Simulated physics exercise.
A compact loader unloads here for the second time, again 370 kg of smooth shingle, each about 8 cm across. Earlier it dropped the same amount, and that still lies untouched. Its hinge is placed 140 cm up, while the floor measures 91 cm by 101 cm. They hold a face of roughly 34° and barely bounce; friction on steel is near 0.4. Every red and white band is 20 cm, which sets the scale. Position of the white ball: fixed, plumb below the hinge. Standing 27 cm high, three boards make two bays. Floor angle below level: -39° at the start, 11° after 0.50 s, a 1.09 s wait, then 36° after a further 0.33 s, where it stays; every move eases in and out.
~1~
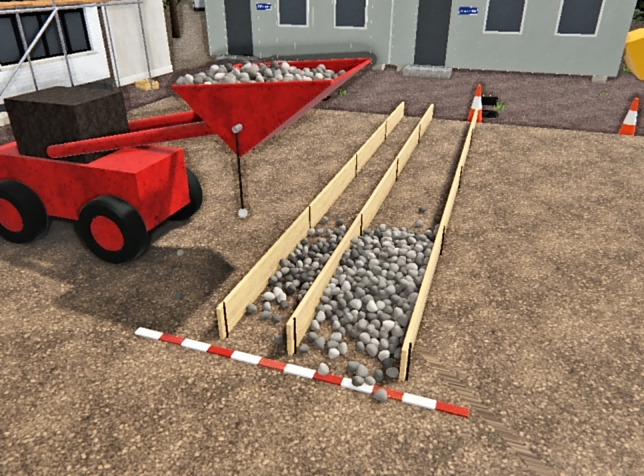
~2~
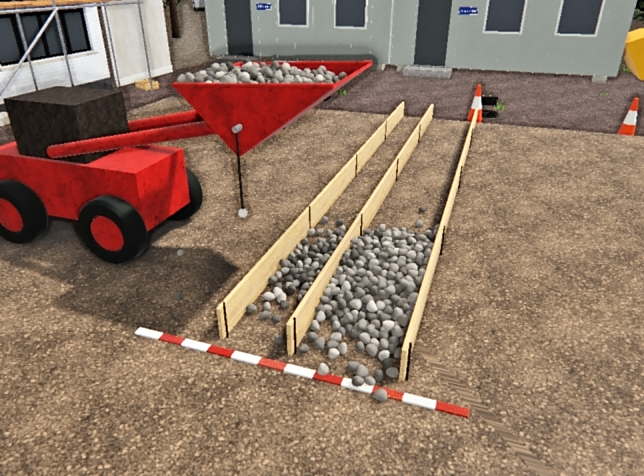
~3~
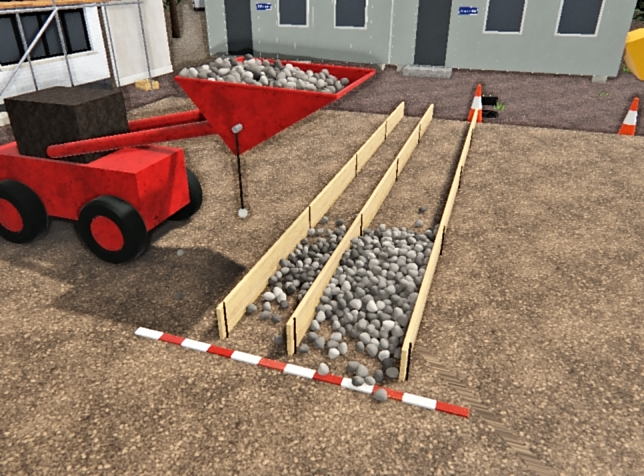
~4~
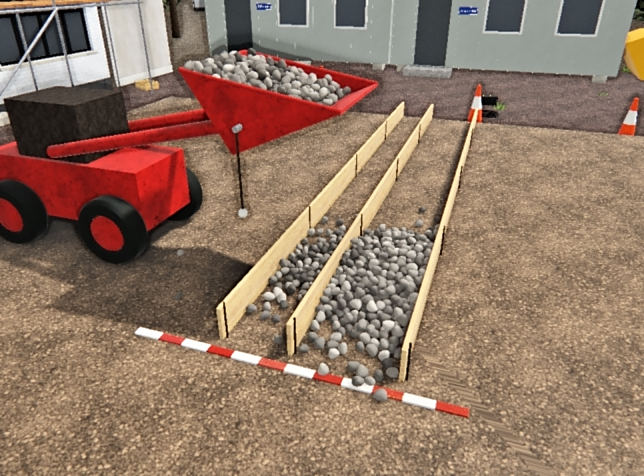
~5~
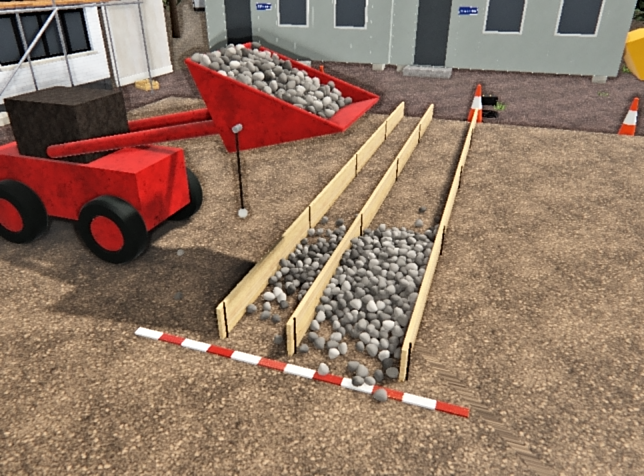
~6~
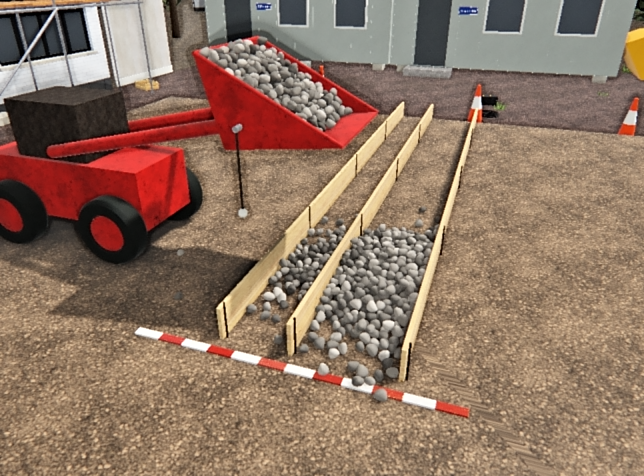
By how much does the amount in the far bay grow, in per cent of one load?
About 93 per cent.
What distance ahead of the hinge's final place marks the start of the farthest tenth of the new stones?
Roughly 130 cm ahead of it.
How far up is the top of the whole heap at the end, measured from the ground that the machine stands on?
46 cm above.
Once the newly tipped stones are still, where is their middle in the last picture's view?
They come to rest centred about (388, 261).
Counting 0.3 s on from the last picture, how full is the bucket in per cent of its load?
Some 100 percent, roughly.
Then, 0.1 s after the last picture the floor is at 6°; in per cent of one load, 100 in the bucket, 21 in the near bay, 79 in the far bay; the foremost stones are at (422, 281).
Then, 0.3 s after the last picture the floor is at 11°; in per cent of one load, 100 in the bucket, 21 in the near bay, 79 in the far bay; the foremost stones are at (422, 281).
Then, 2.1 s after the last picture the floor is at 36°; in per cent of one load, 10 in the bucket, 23 in the near bay, 162 in the far bay, 5 past the last board; the foremost stones are at (542, 324).
Then, 4.6 s after the last picture the floor is at 36°; in per cent of one load, 0 in the bucket, 21 in the near bay, 172 in the far bay, 7 past the last board; the foremost stones are at (544, 324). Net gain in the far bay, 93.
